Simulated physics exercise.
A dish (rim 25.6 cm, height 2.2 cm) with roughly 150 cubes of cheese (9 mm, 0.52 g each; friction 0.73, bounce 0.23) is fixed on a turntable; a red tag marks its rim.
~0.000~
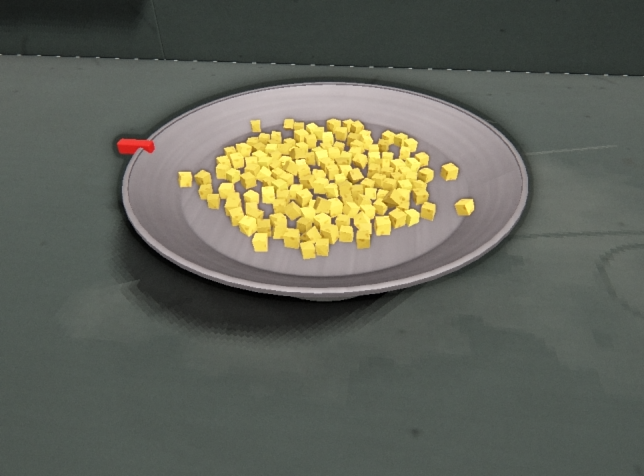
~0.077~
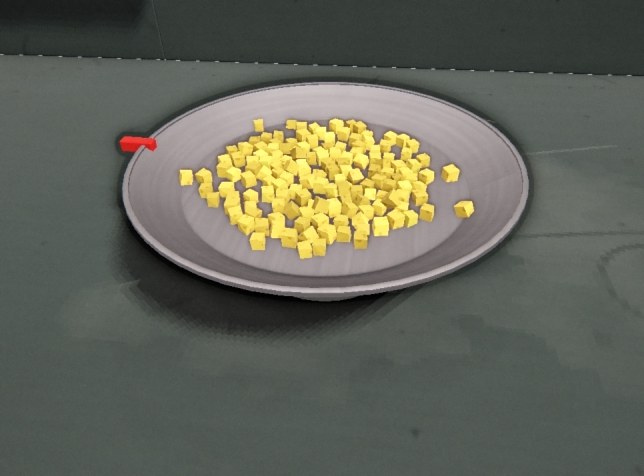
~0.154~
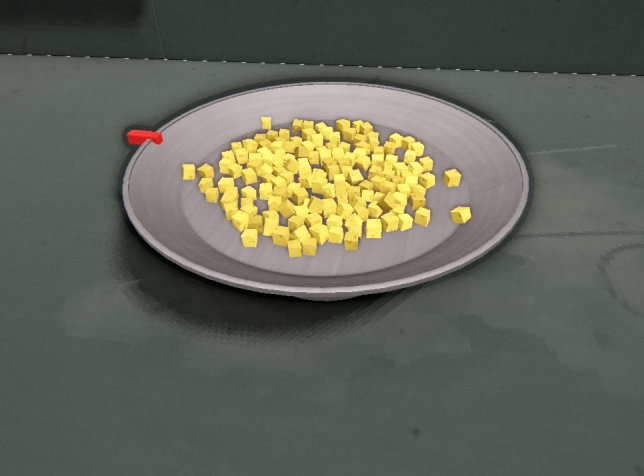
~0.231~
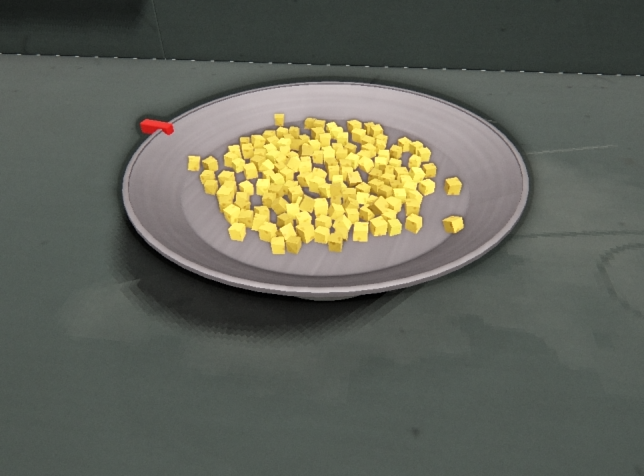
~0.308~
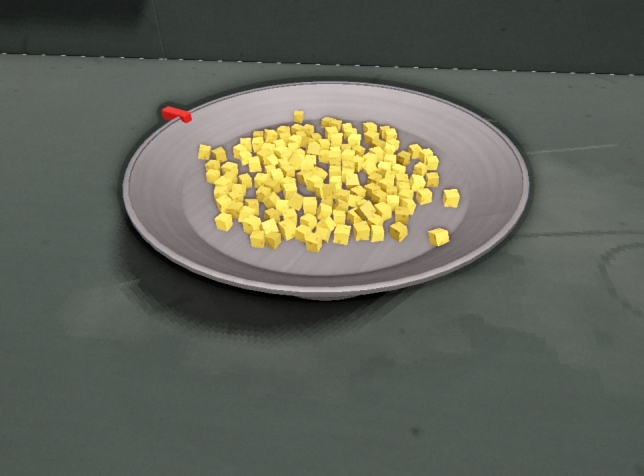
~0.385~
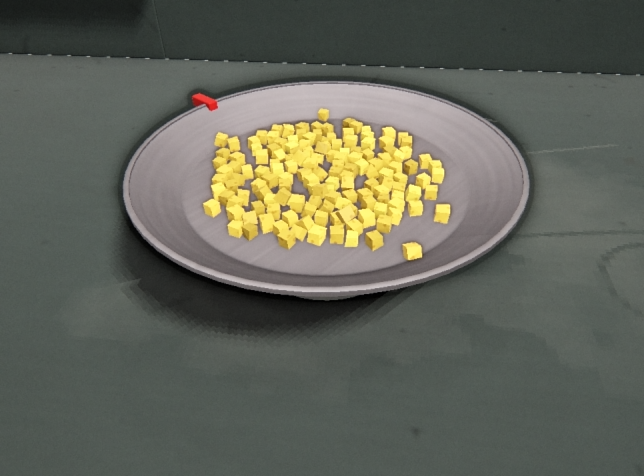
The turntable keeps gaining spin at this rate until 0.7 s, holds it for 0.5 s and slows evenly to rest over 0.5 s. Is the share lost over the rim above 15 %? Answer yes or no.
Share lost over the rim, set against 15 %: No.
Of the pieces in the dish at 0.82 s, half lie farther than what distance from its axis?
Some 5.5 cm.
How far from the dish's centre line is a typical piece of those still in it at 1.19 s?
Some 5.5 cm.
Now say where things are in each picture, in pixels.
Dish at (326, 289); turned 0 degrees, tag at (136, 144); top of the load at (299, 129), in the first picture.
Dish at (326, 289); turned 1 degrees, tag at (138, 142); top of the load at (302, 128), in the second picture.
Dish at (327, 289); turned 6 degrees, tag at (145, 136); top of the load at (308, 127), in the third picture.
Dish at (326, 289); turned 13 degrees, tag at (157, 126); top of the load at (370, 128), in the fourth picture.
Dish at (327, 289); turned 22 degrees, tag at (176, 113); top of the load at (370, 129), in the fifth picture.
Dish at (327, 288); turned 35 degrees, tag at (205, 101); top of the load at (302, 129). It now spins about 0.5 times a second, in the sixth picture.
After 0.82 s, dish 100 %; middle of the pieces not yet landed near (327, 173).
Then, at 1.19 s, dish 100 %; middle of the pieces not yet landed near (327, 176).
Then, at 1.53 s, dish 100 %; middle of the pieces not yet landed near (323, 176).
Then, at 1.85 s, dish 100 %; middle of the pieces not yet landed near (323, 175).
At rest (2.1 s), dish 100 %.
